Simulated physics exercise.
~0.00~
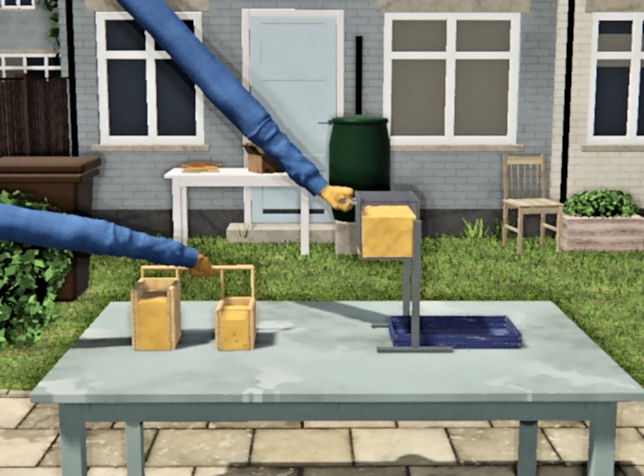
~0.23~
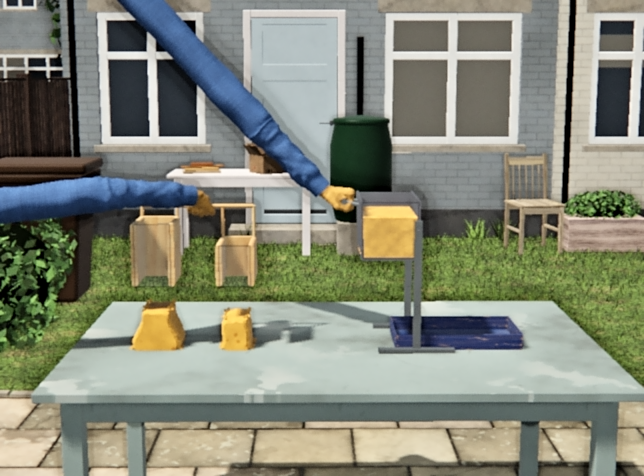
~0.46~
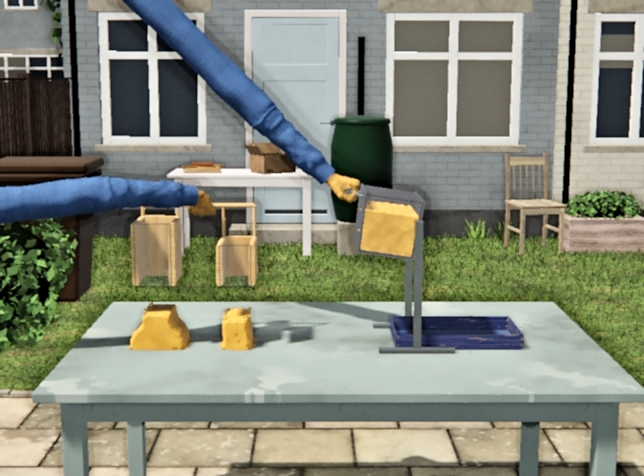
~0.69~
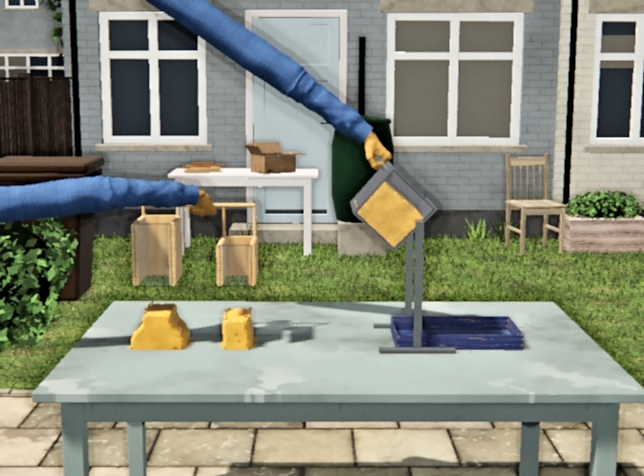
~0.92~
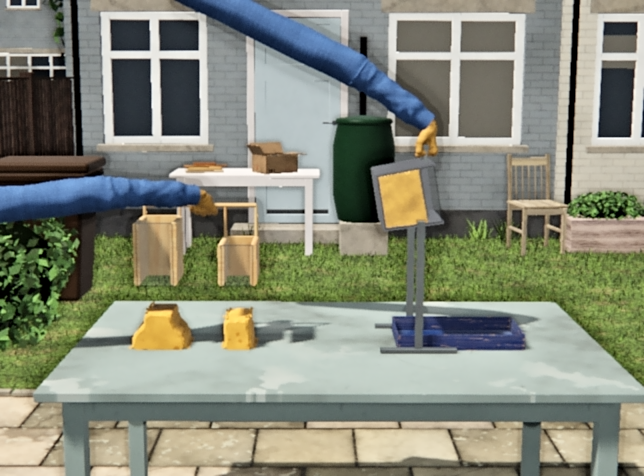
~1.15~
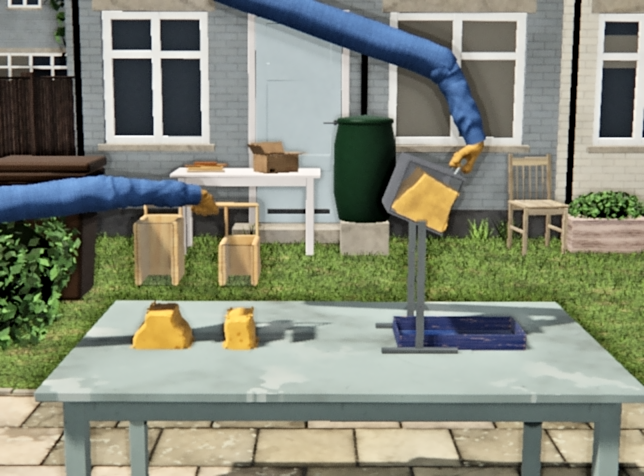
Blue-sleeved arm lifting wooden moulds off two yellow blocks, which sag slightly, then another tilting a tub of mash far rightward.
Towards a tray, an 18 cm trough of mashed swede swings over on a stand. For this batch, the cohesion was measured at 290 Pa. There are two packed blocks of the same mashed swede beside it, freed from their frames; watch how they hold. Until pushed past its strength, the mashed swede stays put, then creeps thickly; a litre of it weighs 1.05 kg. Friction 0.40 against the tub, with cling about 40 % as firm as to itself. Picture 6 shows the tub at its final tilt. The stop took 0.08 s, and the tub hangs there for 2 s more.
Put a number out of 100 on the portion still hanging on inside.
Roughly 0 percent of it hangs on.
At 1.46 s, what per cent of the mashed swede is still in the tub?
Near 0 %.
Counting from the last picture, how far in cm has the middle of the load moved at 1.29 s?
It has moved around 9 centimetres.
After 1.29 s, the tub is at 111 degrees and holds 47 %.
After 1.46 s, the tub is at 111 degrees and holds 0 %.
After 1.63 s, the tub is at 111 degrees and holds 0 %.
After 1.80 s, the tub is at 111 degrees and holds 0 %.
After 3.15 s, the tub is at 111 degrees and holds 0 %.
